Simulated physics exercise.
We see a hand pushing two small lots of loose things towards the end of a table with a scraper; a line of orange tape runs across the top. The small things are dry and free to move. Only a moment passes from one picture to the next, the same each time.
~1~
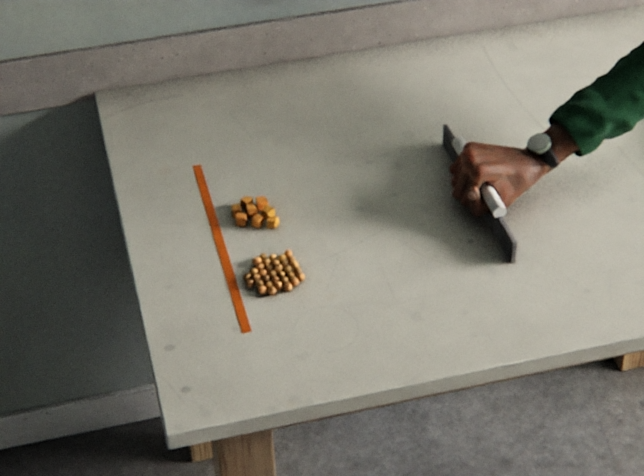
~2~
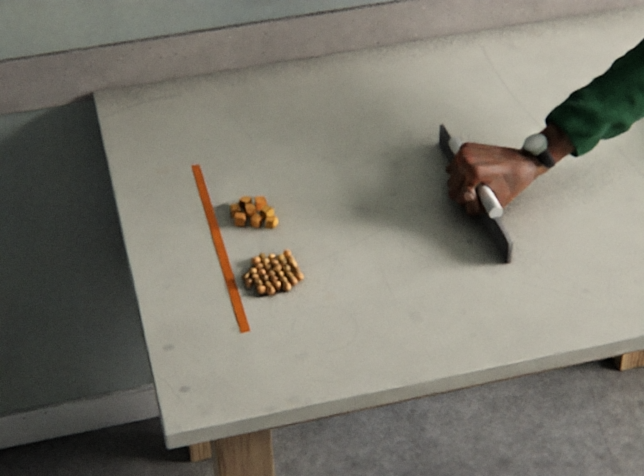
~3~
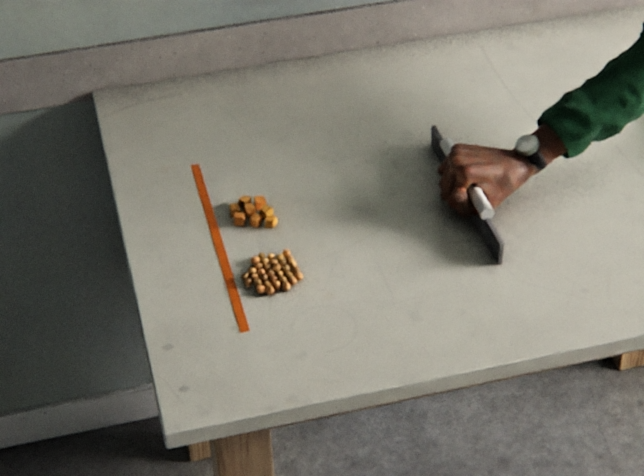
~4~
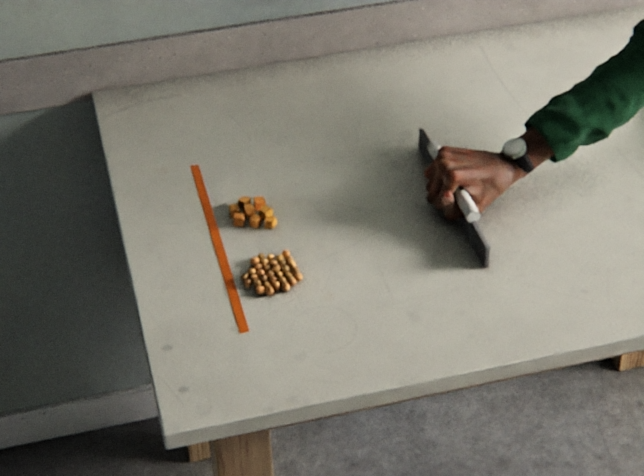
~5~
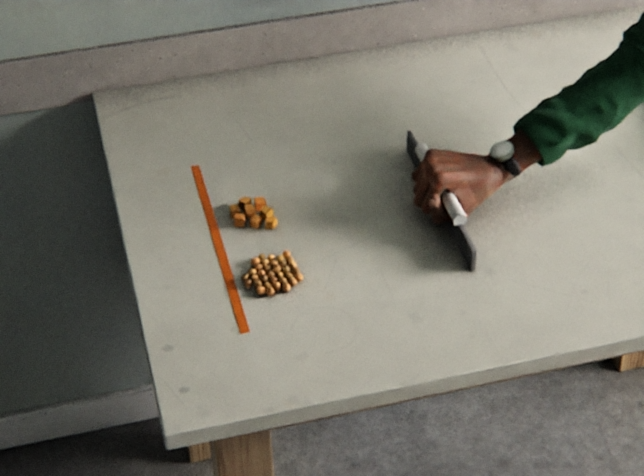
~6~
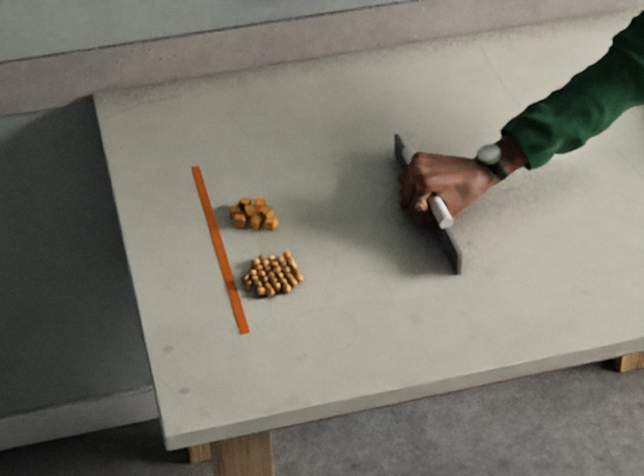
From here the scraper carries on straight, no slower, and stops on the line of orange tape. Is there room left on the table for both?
Front portion: It sends some to the floor. Back portion: It keeps clear of the drop.
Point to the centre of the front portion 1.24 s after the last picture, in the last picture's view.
Around (147, 289).
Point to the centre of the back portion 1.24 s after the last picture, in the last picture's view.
Near (191, 226).
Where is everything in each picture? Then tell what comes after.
In the first frame, scraper (509, 242), at rest; orange tape (199, 173), well back from the edge; edge at (130, 264); front portion (272, 274), some round wooden beads; back portion (252, 211), a few croutons.
In the second frame, scraper (505, 242); back portion (251, 211).
In the third frame, scraper (496, 244); front portion (270, 274).
In the fourth frame, scraper (482, 247); back portion (250, 211).
In the fifth frame, scraper (469, 250); front portion (271, 275).
In the sixth frame, scraper (455, 253); orange tape (197, 175); edge at (128, 265); front portion (271, 276); back portion (250, 213).
Then, 0.47 s later than the last frame, scraper still moving, near (317, 210); front portion all on the table, its front near (245, 279); back portion all on the table, its front near (235, 212).
Then, 0.96 s later than the last frame, scraper stopped at the orange tape; front portion all on the table, its front near (182, 256); back portion all on the table, its front near (183, 231).
Then, 1.24 s later than the last frame, scraper stopped at the orange tape; front portion all on the table, its front near (147, 352); back portion all on the table, its front near (182, 231).
When it is over, scraper stopped at the orange tape; front portion every one over the edge; back portion all on the table, its front near (182, 231).
